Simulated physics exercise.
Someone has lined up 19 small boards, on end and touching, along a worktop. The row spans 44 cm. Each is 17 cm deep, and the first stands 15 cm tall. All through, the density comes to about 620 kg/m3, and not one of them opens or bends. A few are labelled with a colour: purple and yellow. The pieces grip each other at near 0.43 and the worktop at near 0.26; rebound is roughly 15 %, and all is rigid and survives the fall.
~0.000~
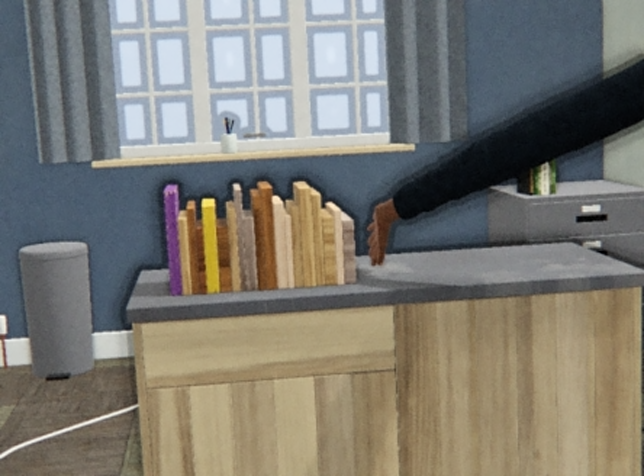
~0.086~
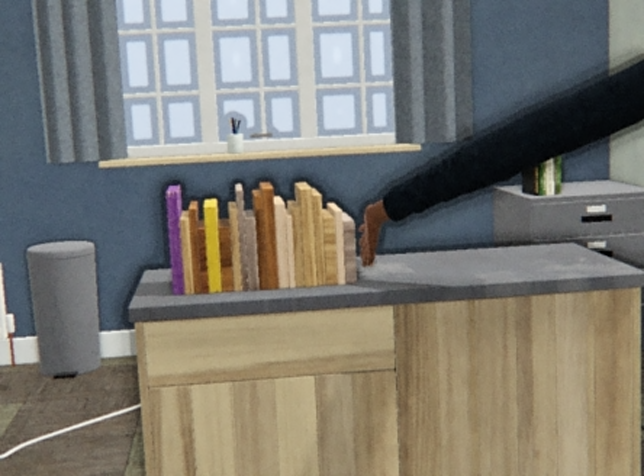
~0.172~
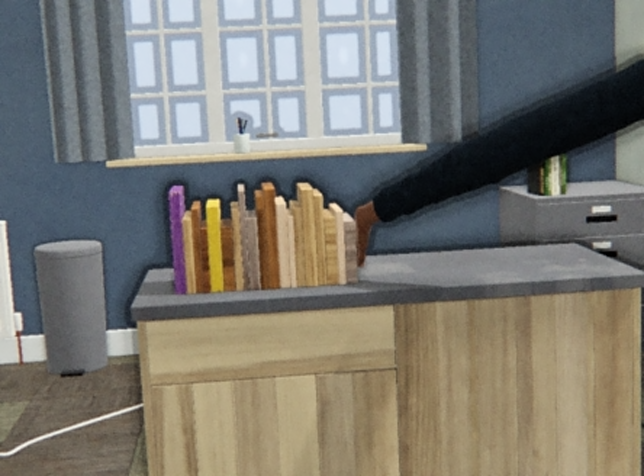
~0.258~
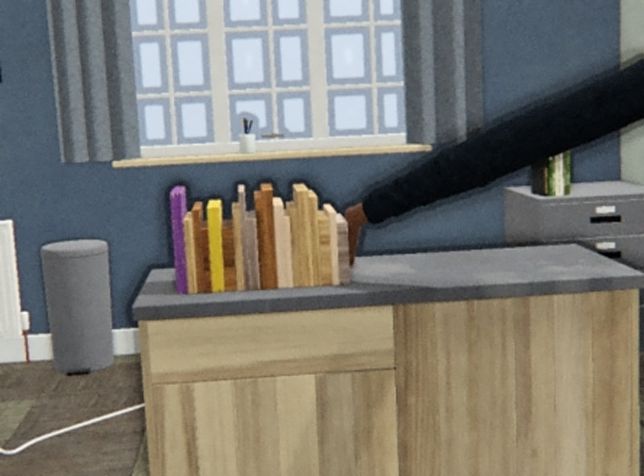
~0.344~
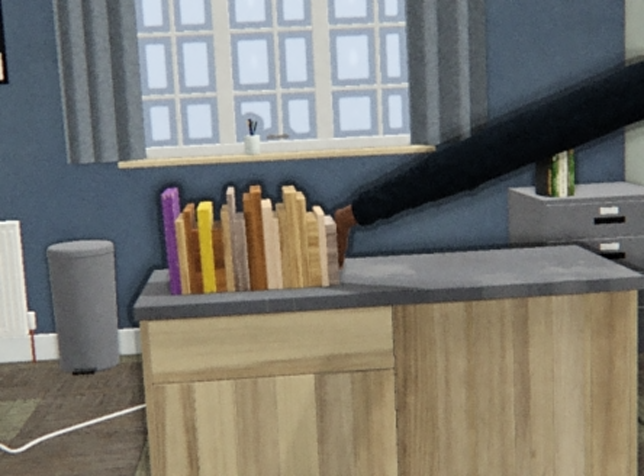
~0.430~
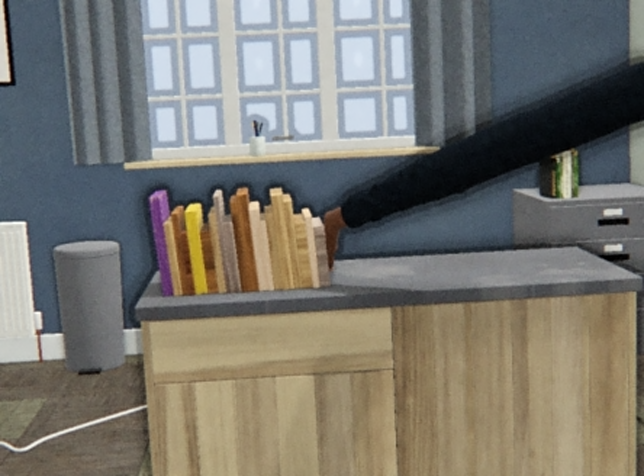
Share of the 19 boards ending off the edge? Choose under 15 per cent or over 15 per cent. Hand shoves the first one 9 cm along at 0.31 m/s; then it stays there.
It works out to upwards of 15 per cent of the lot.
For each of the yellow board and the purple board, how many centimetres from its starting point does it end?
About: Yellow 90, purple 120.
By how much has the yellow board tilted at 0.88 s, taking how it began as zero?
Measured against how it began, the tilt is near 40 degrees.
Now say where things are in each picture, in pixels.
In the first frame (pixels give the middle of a visible side; the camera moves round a little), hand (386, 226) 6 cm from the first; yellow board (211, 250); purple board (173, 244); none has stirred.
Hand (376, 227) 35 mm from the first; purple board (175, 244), in the second frame.
Hand (367, 228) 9 mm from the first; purple board (178, 244), in the third frame.
Hand (356, 229) 18 mm in; purple board (179, 244); movement in 4 of them, in the fourth frame.
Hand (346, 231) 45 mm in; yellow board (206, 251) 24 mm from its place; purple board (172, 245) 20 mm from its place; movement in 19 of them, in the fifth frame.
Hand (336, 233) 7 cm in; yellow board (196, 253) 4° from how it stood; purple board (161, 247) 4° from how it stood; movement in 19 of them, in the sixth frame.
After 0.52 s, none of the 19 boards off the edge, 19 disturbed; purple board 9° from how it stood; yellow board 9° from how it stood.
After 0.88 s, 1 of the 19 boards off the edge; purple board on its side; yellow board 42° from how it stood.
After 1.22 s, 3 of the 19 boards off the edge; yellow board upside down; purple board on its side.
After 1.46 s, 5 of the 19 boards off the edge; yellow board on its side; purple board on its side.
In the end (1.8 s), 5 of the 19 boards off the edge; yellow board on its side; purple board on its side. That is 26 per cent.
